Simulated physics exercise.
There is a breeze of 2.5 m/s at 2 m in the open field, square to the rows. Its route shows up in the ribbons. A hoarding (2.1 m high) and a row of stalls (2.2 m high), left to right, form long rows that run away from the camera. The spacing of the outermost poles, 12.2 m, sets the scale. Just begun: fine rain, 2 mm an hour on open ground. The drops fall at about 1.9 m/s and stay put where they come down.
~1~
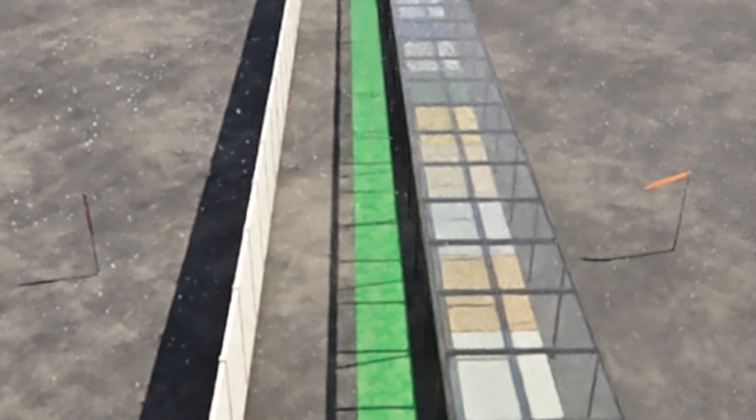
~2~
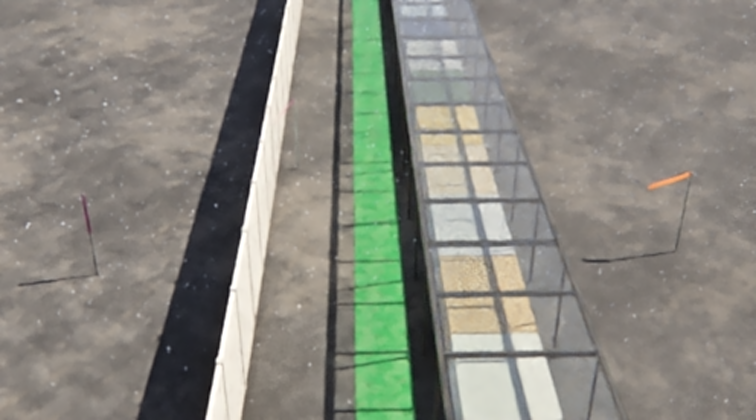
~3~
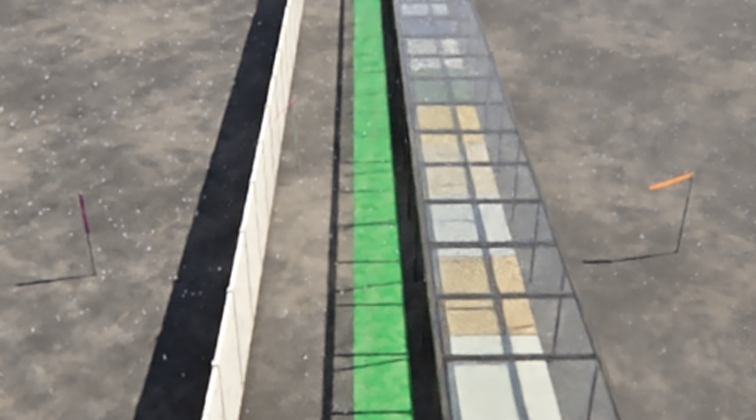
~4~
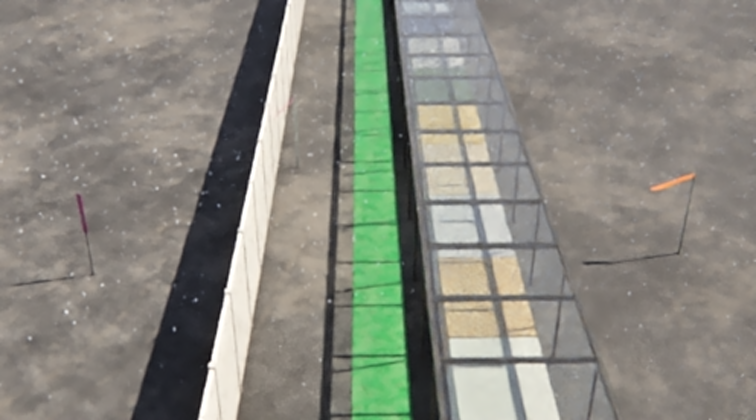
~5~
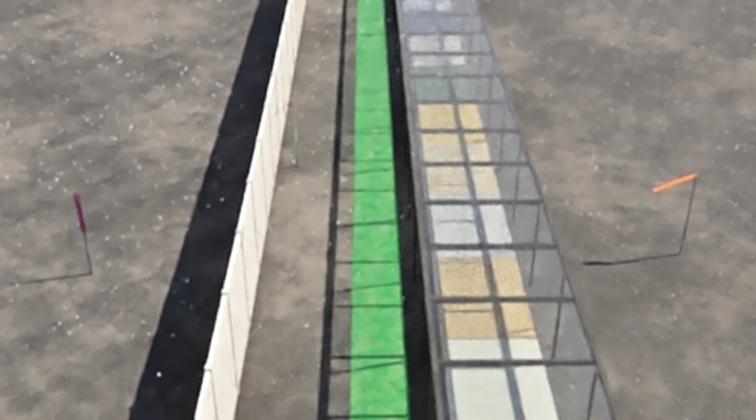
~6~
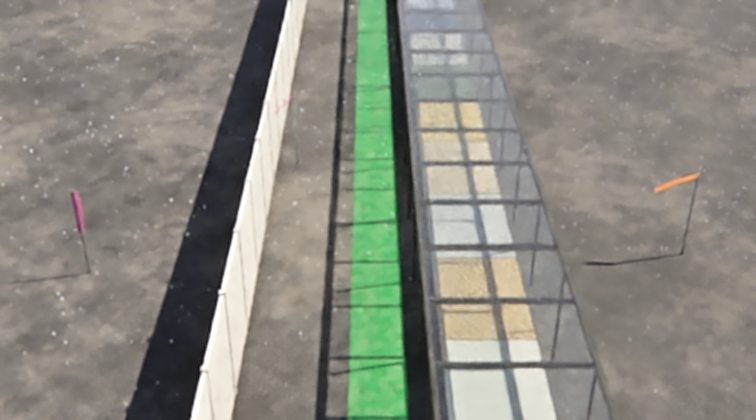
Open field with a white hoarding, green strip and glassy-topped stalls, orange ribbon streaming left, purplish ribbon barely shifting, fine drops falling.
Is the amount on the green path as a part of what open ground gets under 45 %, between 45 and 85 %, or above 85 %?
On the green path: Less than 45 % of what open ground gets.
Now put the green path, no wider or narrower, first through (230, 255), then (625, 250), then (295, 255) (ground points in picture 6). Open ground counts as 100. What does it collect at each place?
First around 80 percent, next around 90 percent, last around 110 percent.
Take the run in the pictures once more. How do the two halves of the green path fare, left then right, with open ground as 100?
Roughly 4 percent on the left and roughly 0 percent on the right.
10 minutes on, 0.0 mm on the green path, 0.3 mm in the open.
30 minutes on, 0.0 mm on the green path, 1.0 mm in the open.
60 minutes on, 0.0 mm on the green path, 2.0 mm in the open, so the green path has 2 % of the open amount; the left half of it has 4 %, the right half 0 %.
